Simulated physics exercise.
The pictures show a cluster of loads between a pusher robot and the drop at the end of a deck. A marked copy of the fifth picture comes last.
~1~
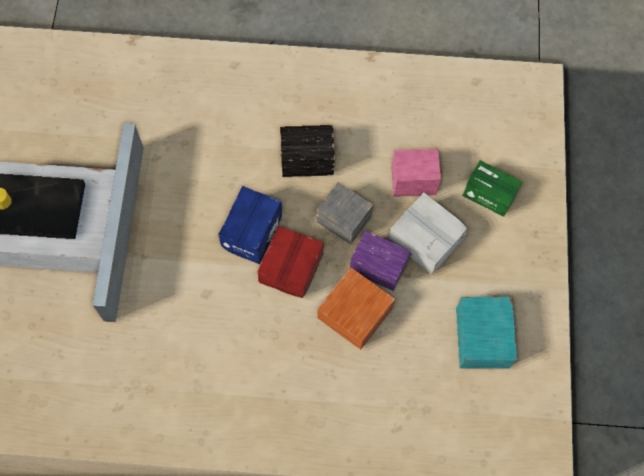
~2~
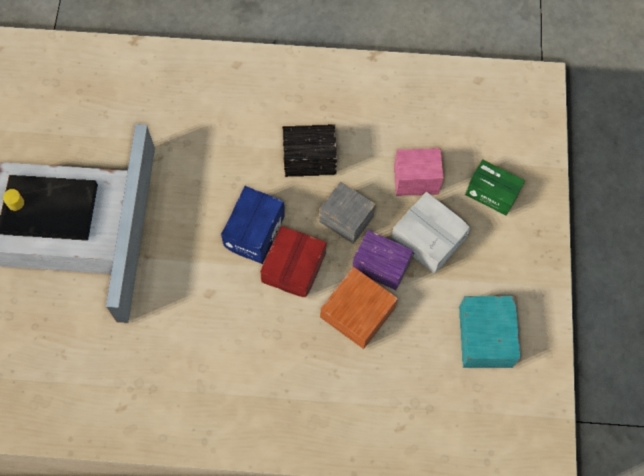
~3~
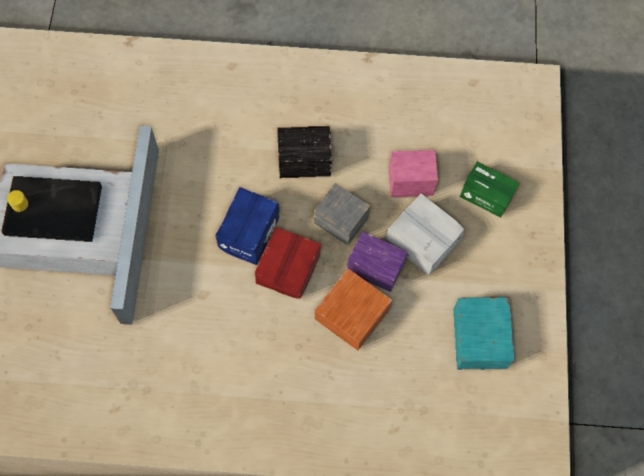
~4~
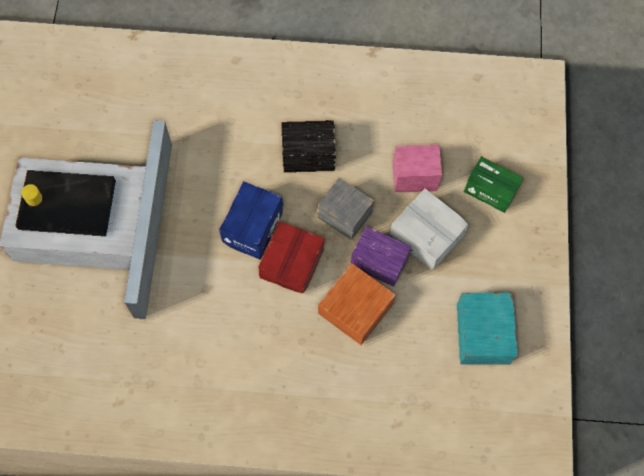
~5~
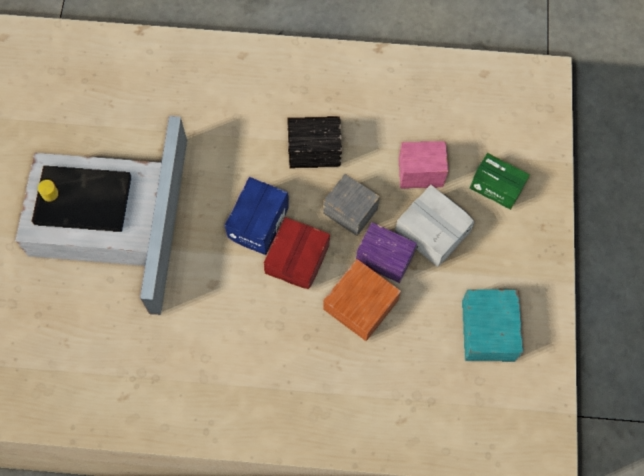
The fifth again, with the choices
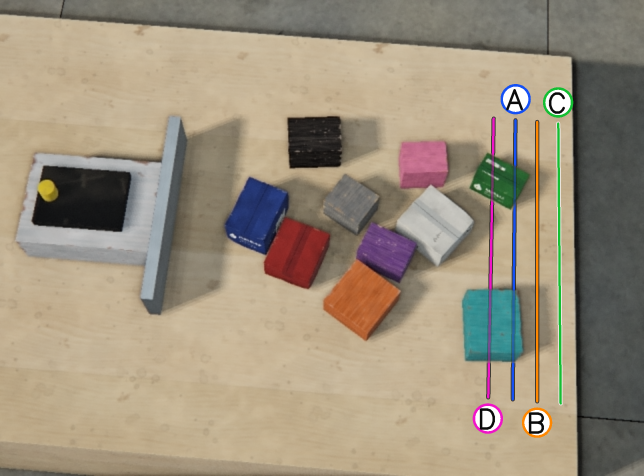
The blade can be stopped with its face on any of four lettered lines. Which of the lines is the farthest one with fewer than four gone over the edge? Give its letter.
No fourth one falls up to D.
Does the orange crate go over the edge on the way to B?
By then, no.
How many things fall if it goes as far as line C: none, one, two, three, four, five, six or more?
Six or more.
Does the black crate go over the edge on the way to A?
No.
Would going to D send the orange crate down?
By then, no.
On the marked copy, A at (514, 252); B at (537, 254); C at (559, 256); D at (491, 250).
Taking D. A third of the way, robot (208, 208); black crate (323, 143); purple crate (390, 255).
Two thirds of the way, robot (328, 217); green parcel (522, 188); turquoise crate (509, 336).
When it is over, robot (421, 225); green parcel over the edge; turquoise crate over the edge; two fallen.
As for the rest, A drops six; B drops six; C drops ten.
